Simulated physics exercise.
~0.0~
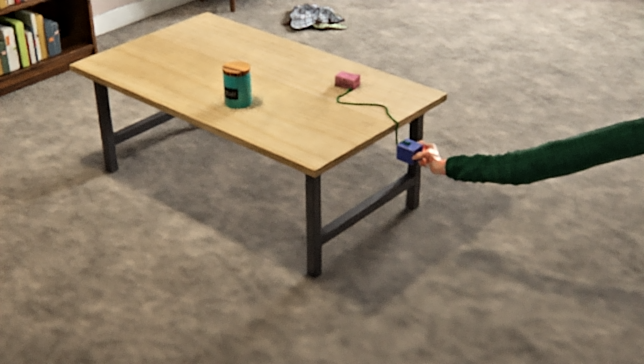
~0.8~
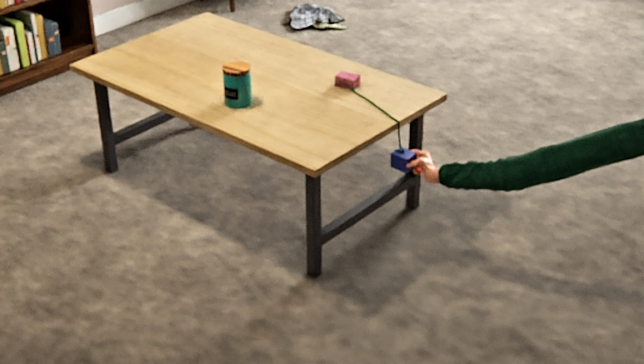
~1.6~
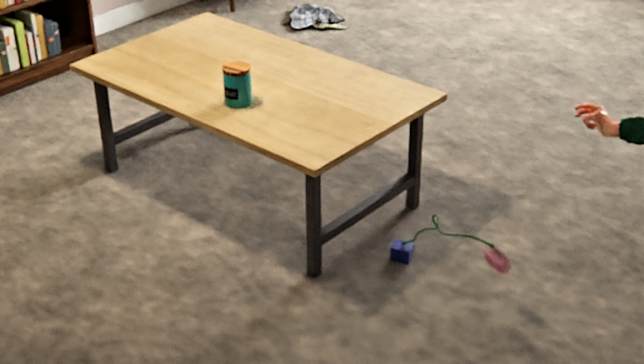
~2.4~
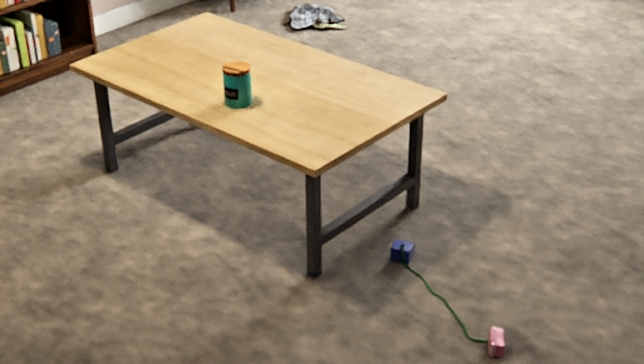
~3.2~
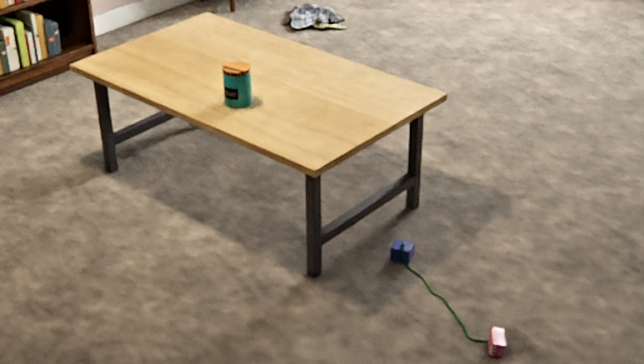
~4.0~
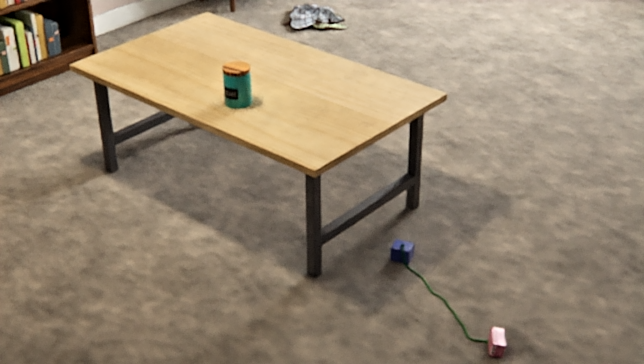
A hand in a dark green sleeve reaches in from the right, holding a blue block just off the right end of a light wooden table with dark metal legs, seen from above in a carpeted room. A green string runs from the block to a pink box on the tabletop, and a turquoise canister with an orange lid stands farther left. The hand lowers the block slightly, then lets go and draws back. The block drops to the carpet, and the pink box comes off the table after it, tumbling down. Both rest on the floor, still joined by the string, while the canister stays put.
